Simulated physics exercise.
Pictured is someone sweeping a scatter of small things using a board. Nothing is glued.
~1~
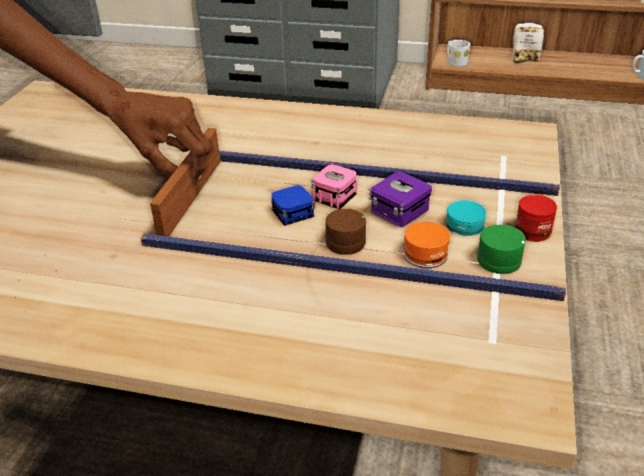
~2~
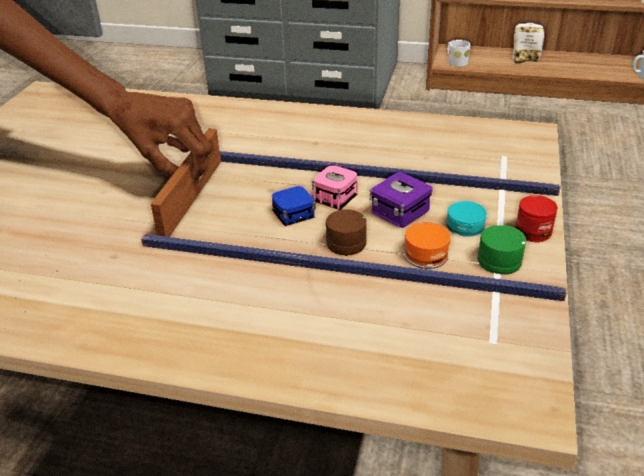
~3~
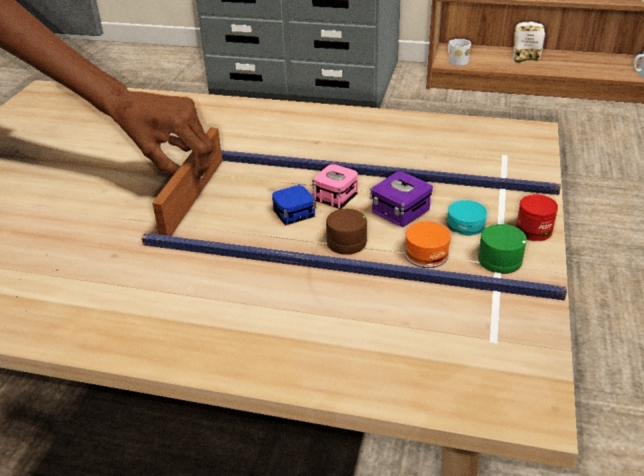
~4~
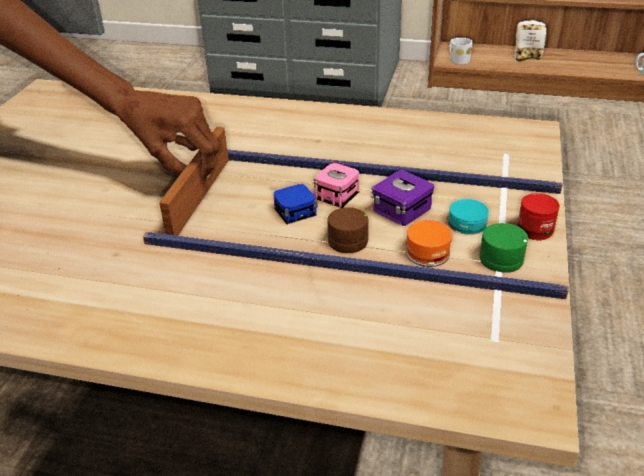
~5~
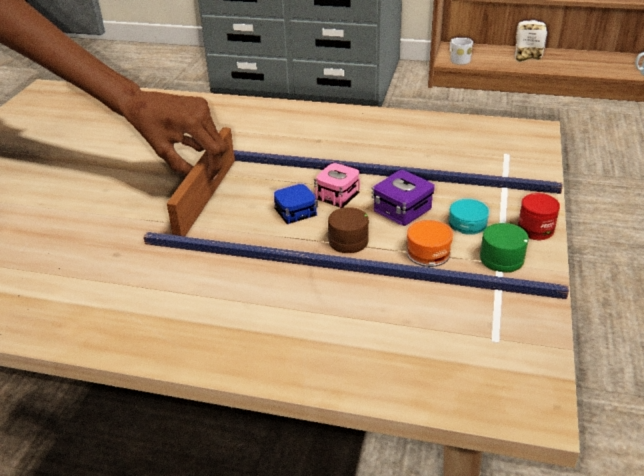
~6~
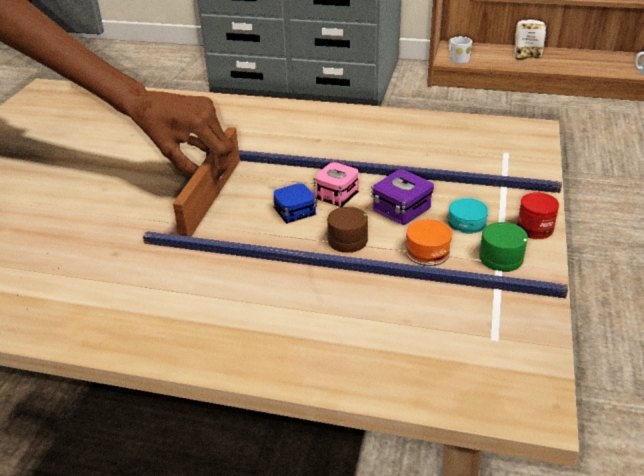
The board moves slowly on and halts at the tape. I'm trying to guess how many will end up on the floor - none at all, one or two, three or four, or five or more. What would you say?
I'd say three or four.
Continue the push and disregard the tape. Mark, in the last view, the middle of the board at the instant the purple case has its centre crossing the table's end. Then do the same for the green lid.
(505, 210) and (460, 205), more or less.
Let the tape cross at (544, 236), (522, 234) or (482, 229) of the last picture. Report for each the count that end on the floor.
Going through each try, you'd get 5, 5 and 3.
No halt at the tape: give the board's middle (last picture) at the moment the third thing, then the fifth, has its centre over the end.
I'd put the first at about (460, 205) and the next at about (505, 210).
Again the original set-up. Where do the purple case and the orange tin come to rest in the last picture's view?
First at (564, 210); second at (568, 260).
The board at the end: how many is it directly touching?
Well, it touches 3.
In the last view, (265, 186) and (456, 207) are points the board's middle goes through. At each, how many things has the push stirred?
First 0 and then 8.
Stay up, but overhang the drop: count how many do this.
I count 2 overhanging.
Early on, none off yet; red tub at rest near (537, 216); green lid at rest near (503, 247); turquoise tub at rest near (468, 216).
A while later, none off yet; red tub at rest near (537, 216); green lid at rest near (503, 247); turquoise tub moving near (477, 216).
Further along, one off so far; red tub in the air near (598, 328); green lid travelled about its own width near (563, 252); turquoise tub travelled well along near (560, 225).
Finally, the number that fall off is three or four; lost, turquoise tub, green lid and red tub.
